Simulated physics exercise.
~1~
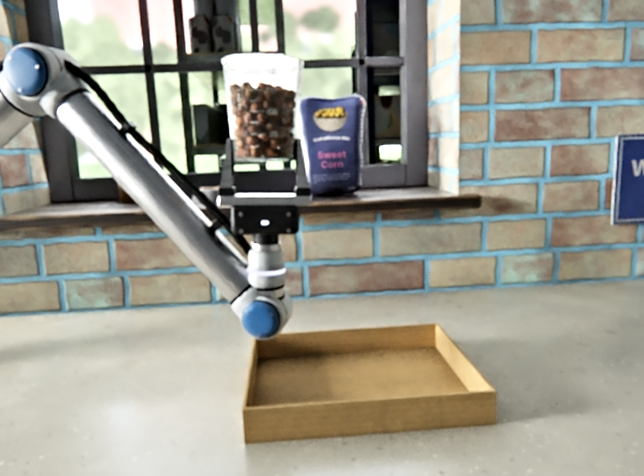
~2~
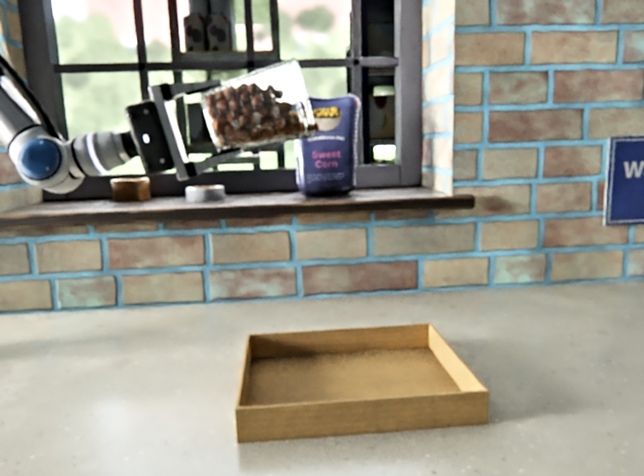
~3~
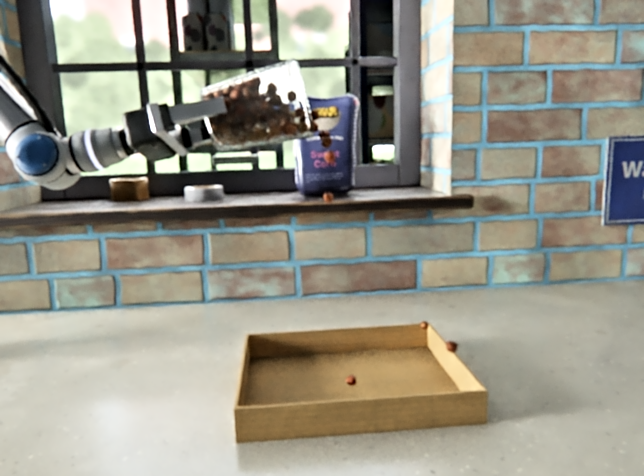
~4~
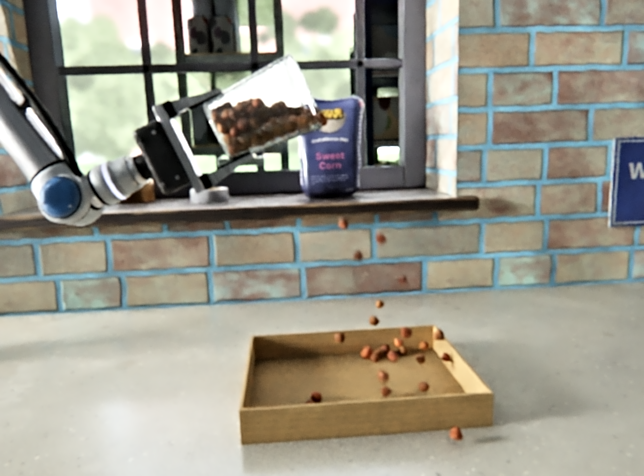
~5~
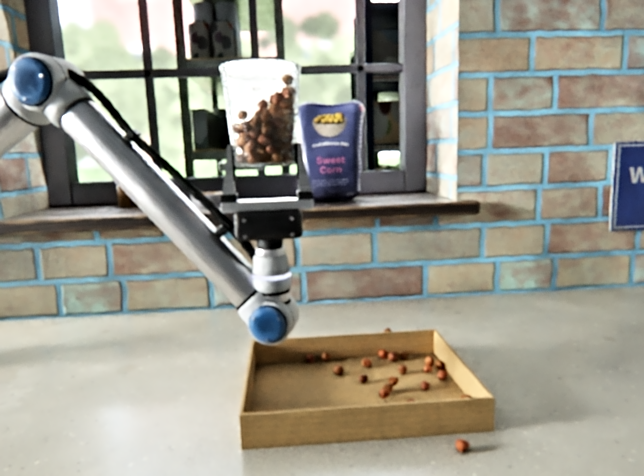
The clip shows a robot arm tipping a clear beaker of hazelnuts beside a window, spilling some toward a shallow wooden tray below. The arm then returns the beaker upright, still holding many nuts, with others scattered in the tray and a few outside it.
